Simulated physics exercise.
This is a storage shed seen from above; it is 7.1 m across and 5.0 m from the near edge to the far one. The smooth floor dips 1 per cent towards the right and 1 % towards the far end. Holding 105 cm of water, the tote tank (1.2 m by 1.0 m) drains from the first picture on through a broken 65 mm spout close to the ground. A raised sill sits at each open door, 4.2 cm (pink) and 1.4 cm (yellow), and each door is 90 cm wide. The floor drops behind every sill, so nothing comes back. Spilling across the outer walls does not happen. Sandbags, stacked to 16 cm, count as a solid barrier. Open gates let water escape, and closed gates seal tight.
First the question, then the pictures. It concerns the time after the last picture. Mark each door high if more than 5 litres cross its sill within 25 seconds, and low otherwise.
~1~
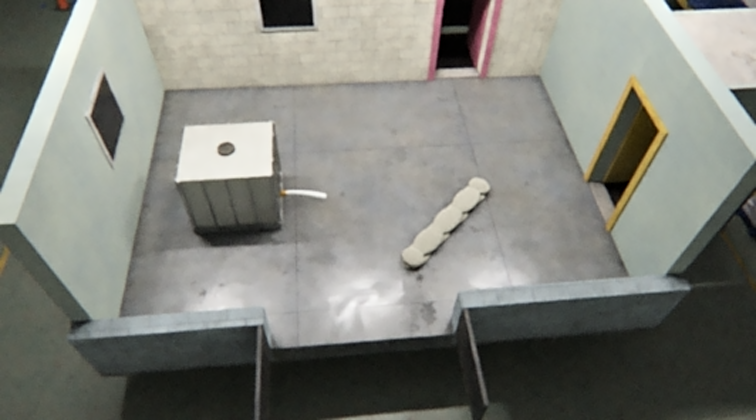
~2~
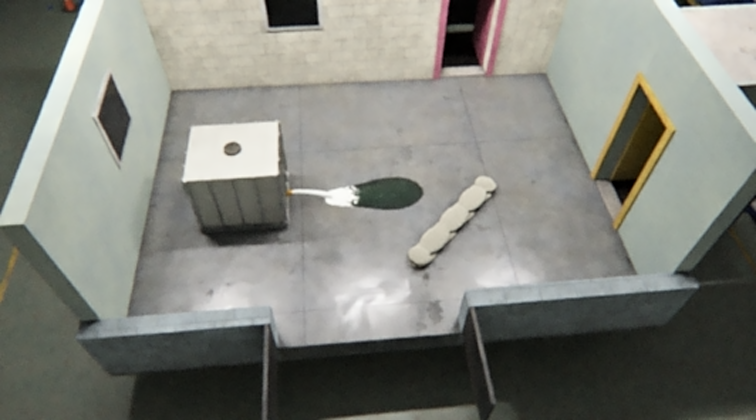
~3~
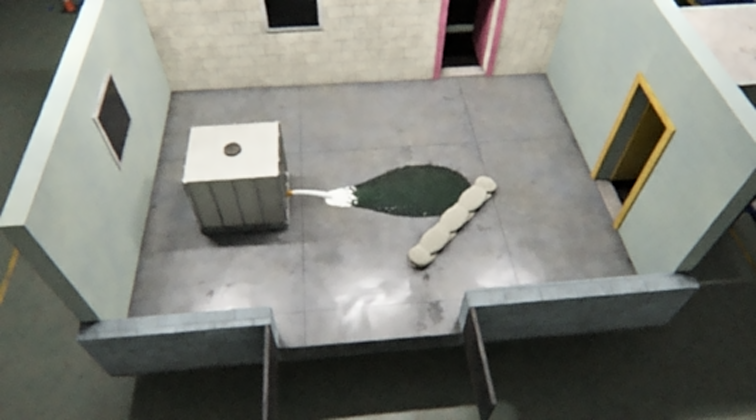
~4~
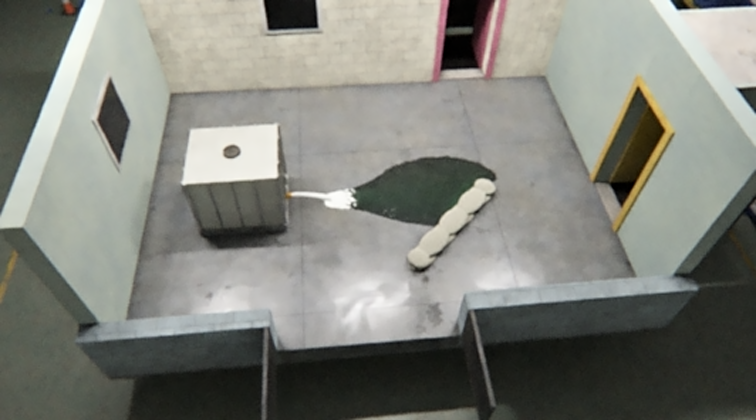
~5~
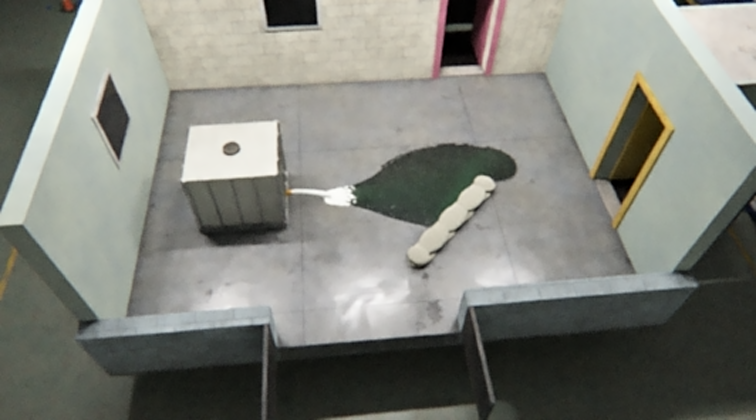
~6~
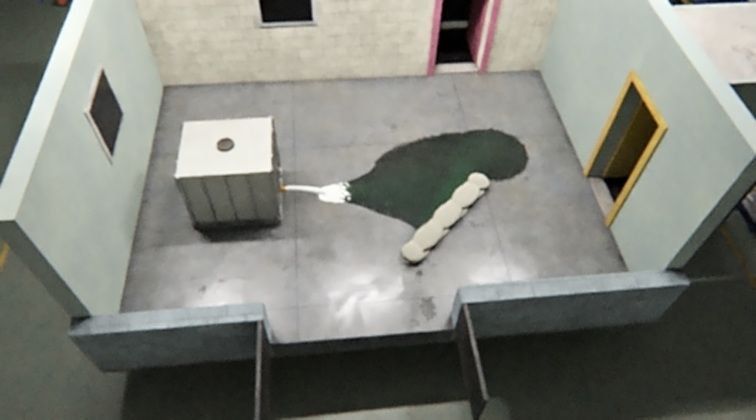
Pink door - low. Yellow door - low.
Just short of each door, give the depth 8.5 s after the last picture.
Depth (cm) - pink: 2.0, yellow: 0.2.
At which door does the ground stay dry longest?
The yellow one.
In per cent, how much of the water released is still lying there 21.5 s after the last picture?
Roughly 100 per cent.
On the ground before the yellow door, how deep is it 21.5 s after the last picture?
A ruler would show around 1.5 cm.
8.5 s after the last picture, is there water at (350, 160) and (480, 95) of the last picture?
First spot untouched, second spot waterlogged.
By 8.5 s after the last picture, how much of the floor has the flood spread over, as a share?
Roughly 25 per cent.
Then, 1.5 s after the last picture water covers 15 % of the floor and is deepest (4 cm) near (446, 198); pink door not reached, yellow door not reached.
Then, 4.5 s after the last picture water covers 20 % of the floor and is deepest (4 cm) near (446, 198); pink door not reached, yellow door not reached.
Then, 8.5 s after the last picture water covers 25 % of the floor and is deepest (4 cm) near (539, 76); pink door 2.1 cm at the sill, 0 L in, yellow door not reached.
Then, 12.5 s after the last picture water covers 25 % of the floor and is deepest (4 cm) near (539, 76); pink door 2.9 cm at the sill, 0 L in, yellow door 0.54 cm at the sill, 0 L in.
Then, 21.5 s after the last picture water covers 35 % of the floor and is deepest (5 cm) near (539, 76); pink door 3.6 cm at the sill, 0 L in, yellow door 1.7 cm at the sill, 0 L in.
